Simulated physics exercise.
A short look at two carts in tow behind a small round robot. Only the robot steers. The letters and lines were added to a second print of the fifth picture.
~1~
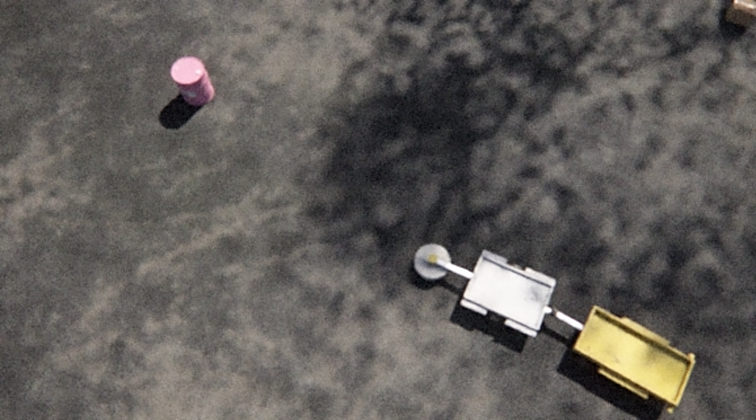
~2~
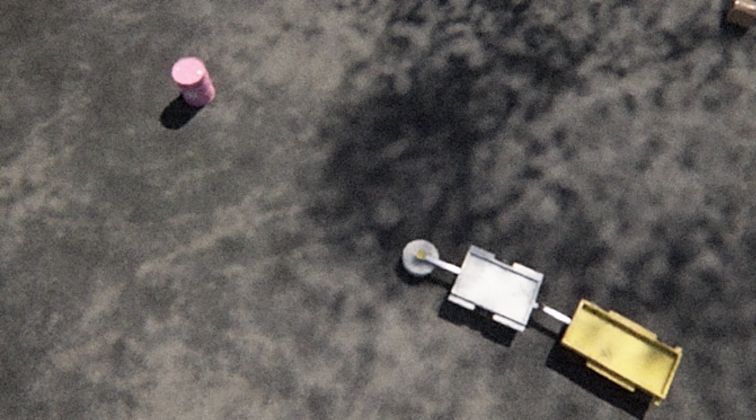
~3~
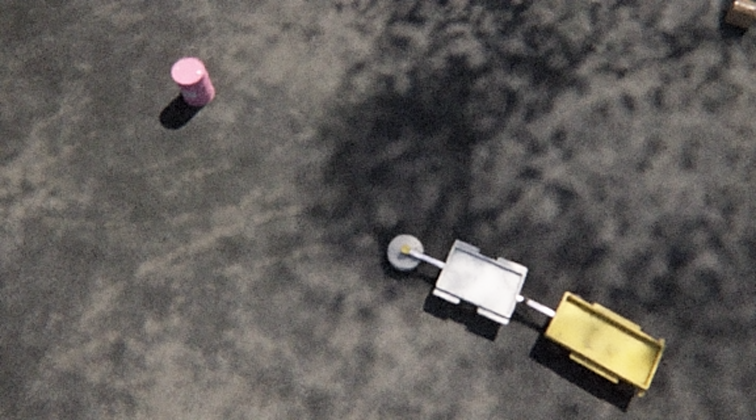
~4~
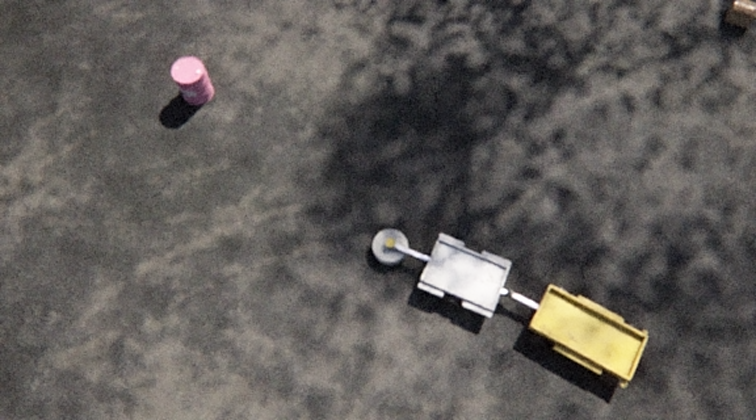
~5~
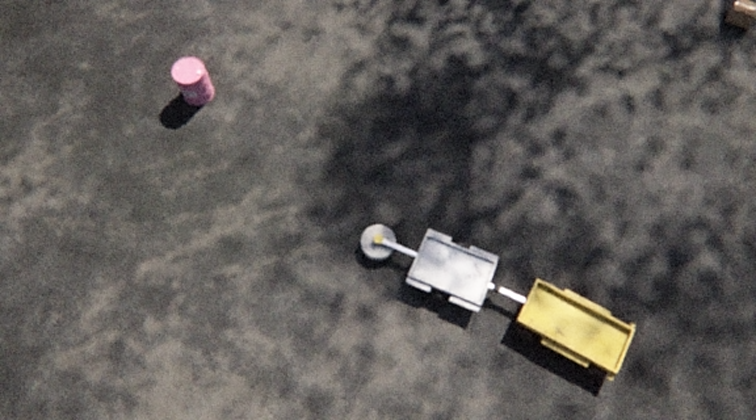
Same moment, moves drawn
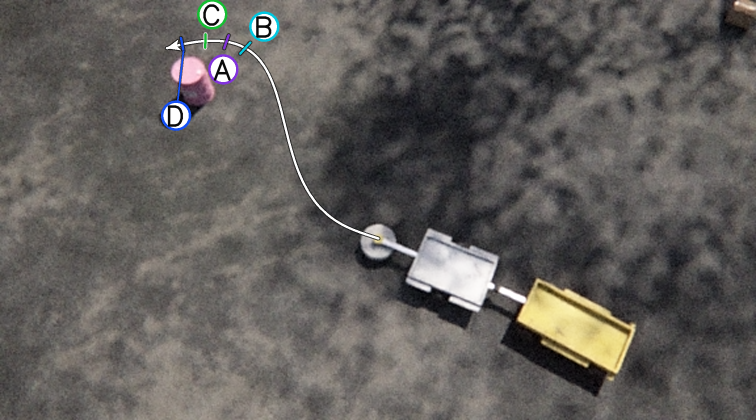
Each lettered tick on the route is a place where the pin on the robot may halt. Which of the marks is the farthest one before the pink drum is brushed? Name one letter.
Up to mark C.
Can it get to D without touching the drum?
No.
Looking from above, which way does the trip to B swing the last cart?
Clockwise.
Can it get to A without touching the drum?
Yes.
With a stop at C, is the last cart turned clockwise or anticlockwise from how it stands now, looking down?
Clockwise.
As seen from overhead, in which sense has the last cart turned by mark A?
Clockwise.
On the copy, A at (226, 42); B at (245, 48); C at (205, 41); D at (182, 44); the route from (378, 239) via (282, 112) to (167, 48).
On C. First, robot (299, 174), last cart (461, 277).
Then, robot (272, 84), last cart (365, 221).
Finally, robot (207, 46), last cart (318, 155); nothing has been touched.
By contrast, A is safe but short; B is safe but short; D is too far, the drum has been hit.
